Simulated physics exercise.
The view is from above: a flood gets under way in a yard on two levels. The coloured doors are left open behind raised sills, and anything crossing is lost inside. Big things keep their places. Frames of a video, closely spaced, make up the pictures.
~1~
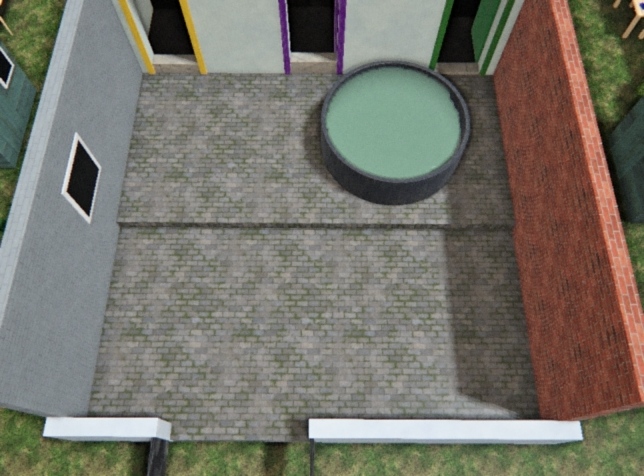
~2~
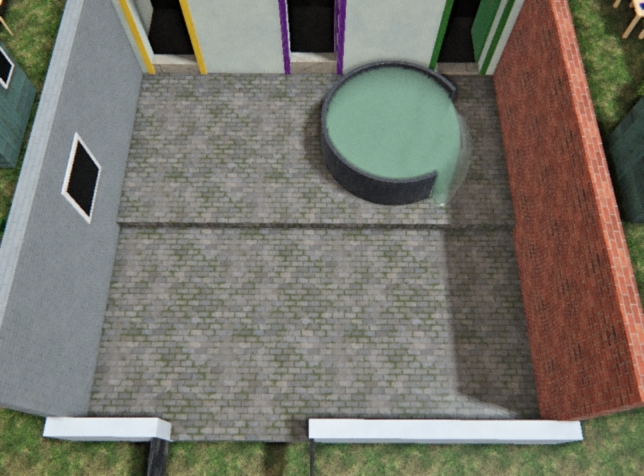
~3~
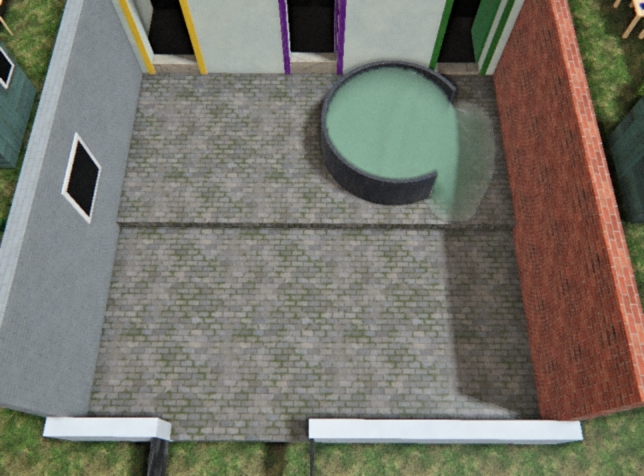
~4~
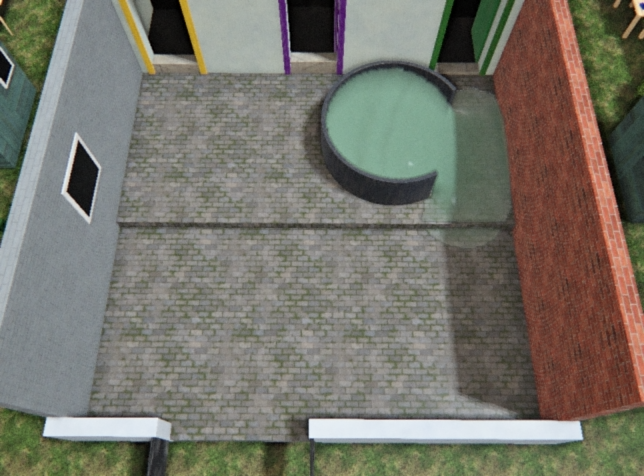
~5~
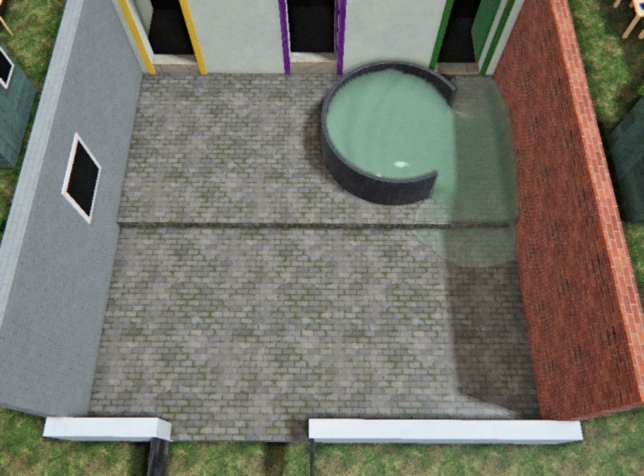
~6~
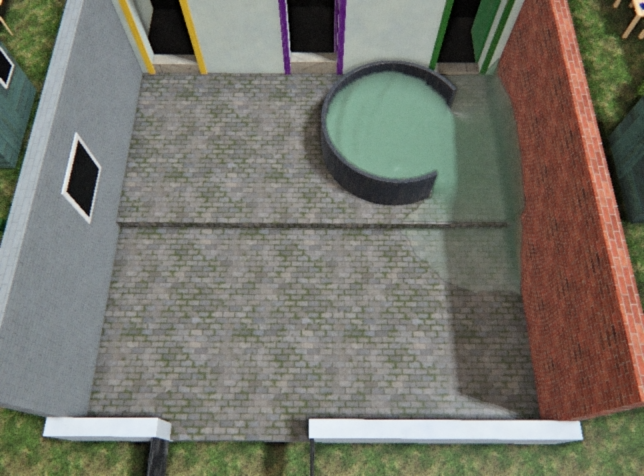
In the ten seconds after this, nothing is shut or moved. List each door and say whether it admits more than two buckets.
Green door - admits more than two; purple door - admits no more than two; yellow door - admits no more than two.
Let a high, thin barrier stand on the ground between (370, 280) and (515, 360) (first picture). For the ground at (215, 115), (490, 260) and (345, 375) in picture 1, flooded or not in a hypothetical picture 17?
Listed order: Spared, swamped, spared.
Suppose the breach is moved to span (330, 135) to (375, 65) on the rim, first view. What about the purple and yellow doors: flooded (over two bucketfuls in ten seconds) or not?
As it turns out, the purple one rises above while the yellow one rises above.
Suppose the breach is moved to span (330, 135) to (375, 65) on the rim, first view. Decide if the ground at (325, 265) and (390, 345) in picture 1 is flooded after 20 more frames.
Respectively, left dry and left dry.
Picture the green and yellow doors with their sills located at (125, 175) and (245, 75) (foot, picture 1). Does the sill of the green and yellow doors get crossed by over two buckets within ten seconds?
Result: Green remains beneath it, yellow remains beneath it.
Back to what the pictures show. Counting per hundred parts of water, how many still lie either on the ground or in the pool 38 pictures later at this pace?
84 per cent.
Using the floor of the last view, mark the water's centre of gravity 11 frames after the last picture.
The water's middle lies around (442, 190).
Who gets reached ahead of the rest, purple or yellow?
That's the purple-painted one.
A moment on, water covers 15 % of the floor; the green door over two buckets in, the purple door not reached, the yellow door not reached.
Next, water covers 30 % of the floor; the green door far over two buckets in, the purple door not reached, the yellow door not reached.
Then, water covers 50 % of the floor; the green door far over two buckets in, the purple door wet at the sill, nothing in, the yellow door not reached.
Later, water covers 85 % of the floor; the green door far over two buckets in, the purple door wet at the sill, nothing in, the yellow door wet at the sill, nothing in.
In the end, water covers 90 % of the floor; the green door far over two buckets in, the purple door wet at the sill, nothing in, the yellow door wet at the sill, nothing in.
